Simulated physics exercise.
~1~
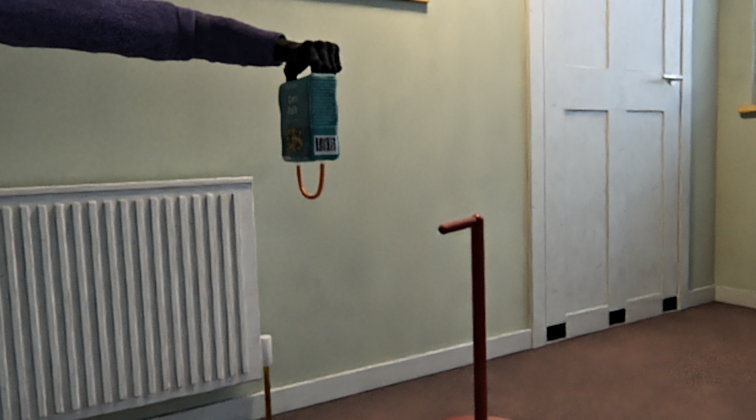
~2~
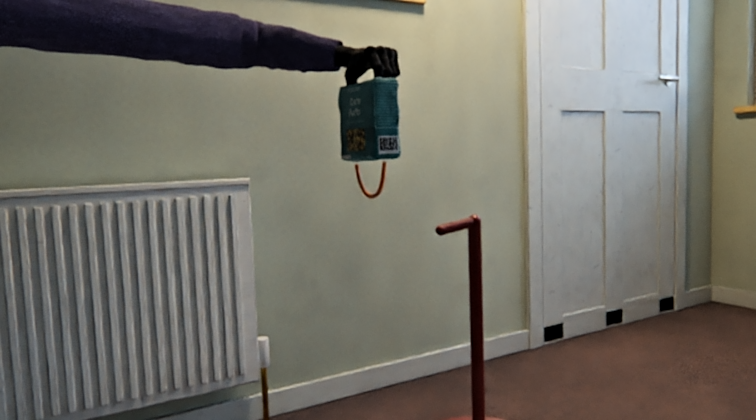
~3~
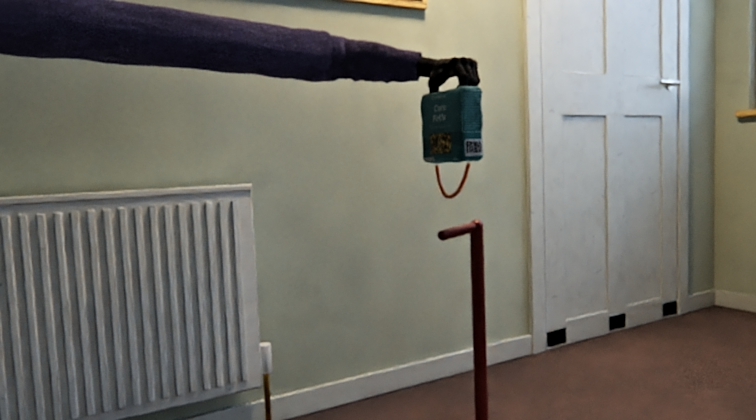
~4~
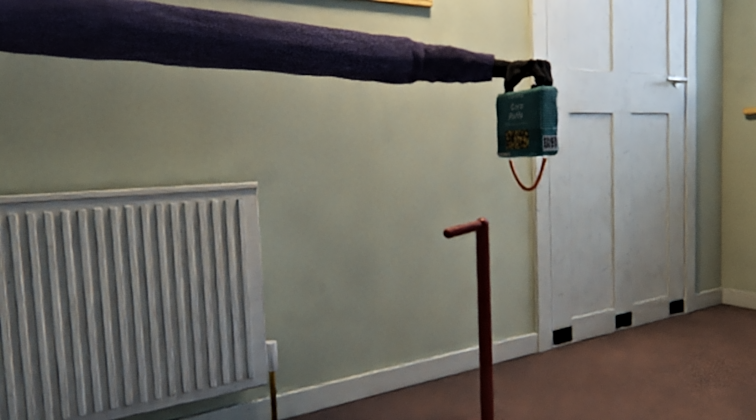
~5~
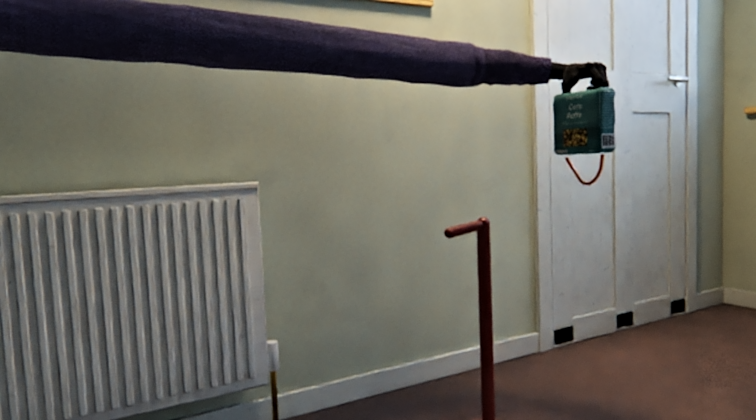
A turquoise pouch with an orange loop hanging beneath it, held from above by a dark-gloved hand on a purple-sleeved arm, moves steadily rightward above a short red post with a bar at its top, passes over without catching, and ends clear to the right.
